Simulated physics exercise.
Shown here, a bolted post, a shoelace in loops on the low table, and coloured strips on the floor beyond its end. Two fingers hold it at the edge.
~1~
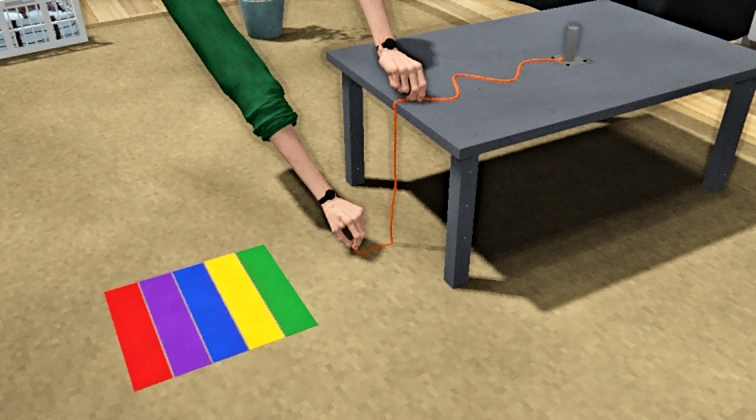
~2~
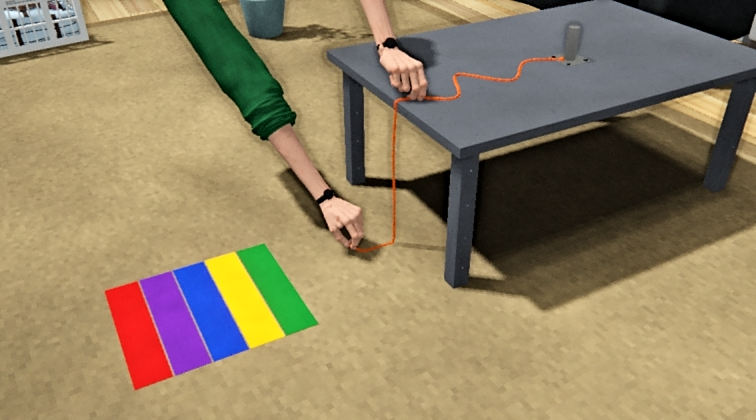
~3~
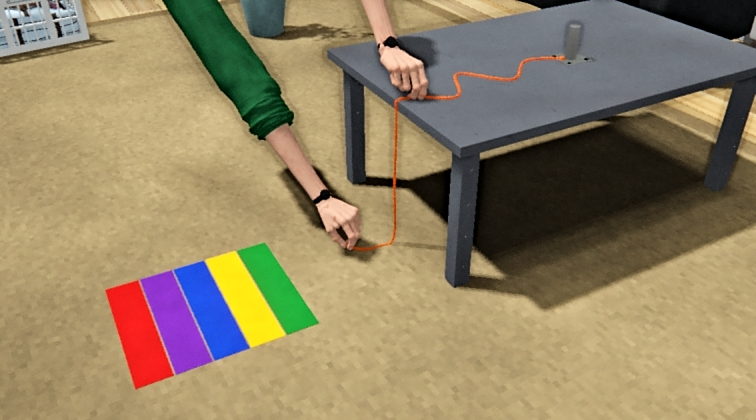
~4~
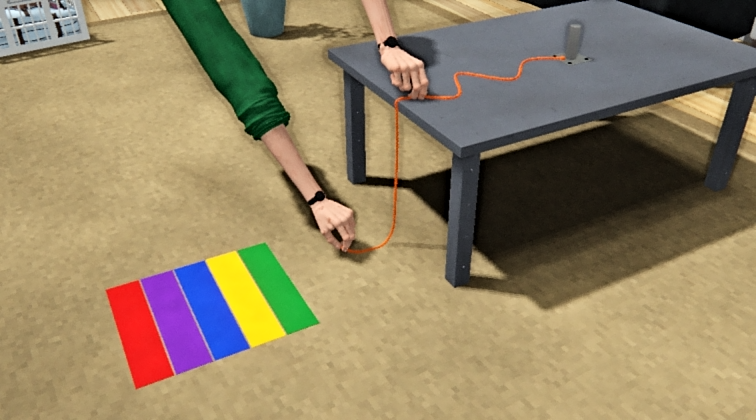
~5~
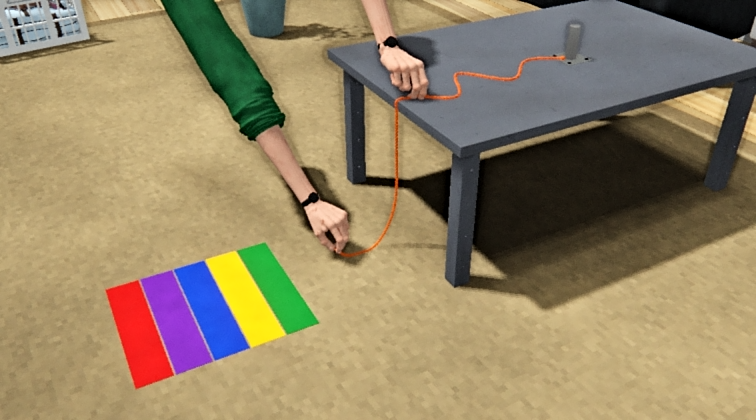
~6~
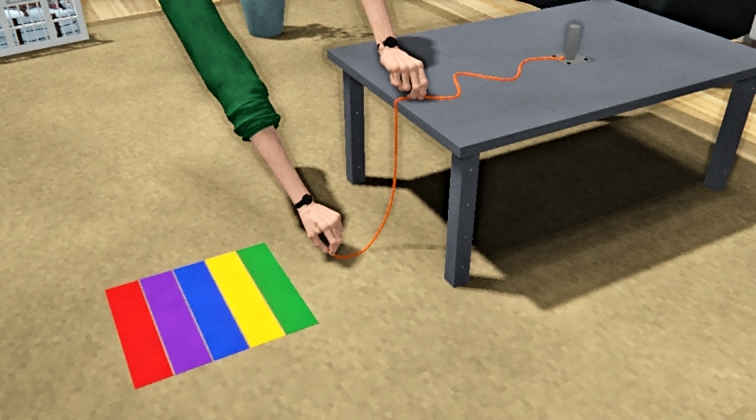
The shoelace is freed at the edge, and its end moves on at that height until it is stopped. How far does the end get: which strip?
It halts on the purple strip.
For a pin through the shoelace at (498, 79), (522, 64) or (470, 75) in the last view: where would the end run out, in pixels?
Near (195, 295), (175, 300) and (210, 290).
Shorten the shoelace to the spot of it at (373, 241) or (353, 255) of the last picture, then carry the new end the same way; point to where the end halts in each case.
About (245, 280) and (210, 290).
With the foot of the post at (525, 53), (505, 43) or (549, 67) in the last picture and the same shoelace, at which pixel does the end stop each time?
Near (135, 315), (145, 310) and (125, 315).
Early on, end near (236, 281); over yellow.
Midway, end near (194, 294); over blue.
At the end of the slack, end near (169, 302); over purple. Over purple.
